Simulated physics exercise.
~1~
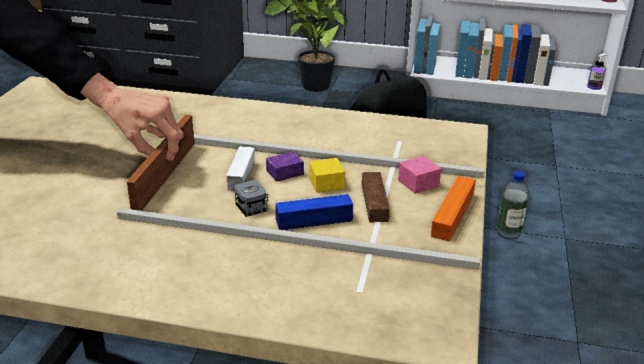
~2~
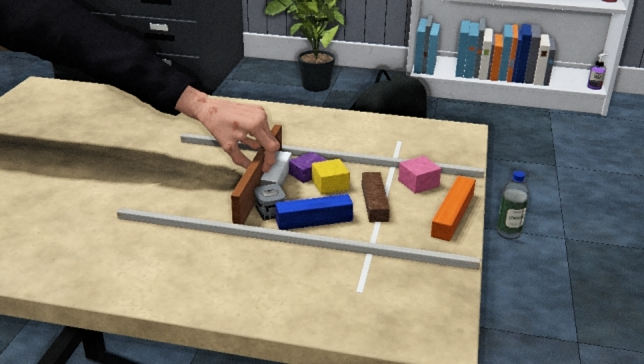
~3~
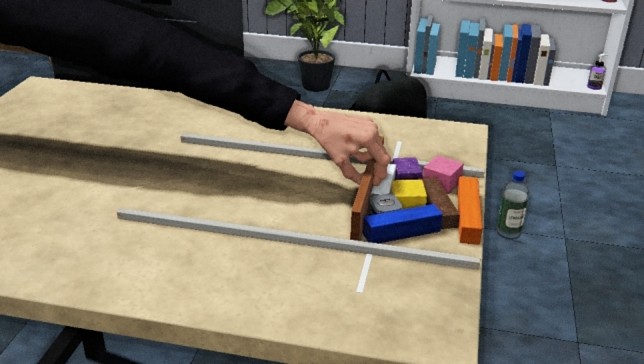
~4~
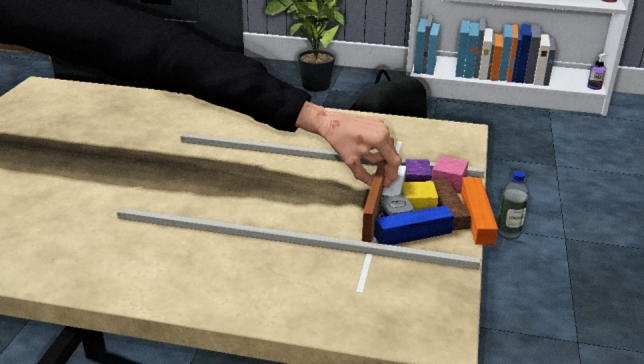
In the video, a hand slides an upright brown board rightward between two grey rails, gathering colourful blocks and sticks into a cluster and pushing them past a white tape line. It ends with the orange stick jutting over the table's right edge and nothing fallen.
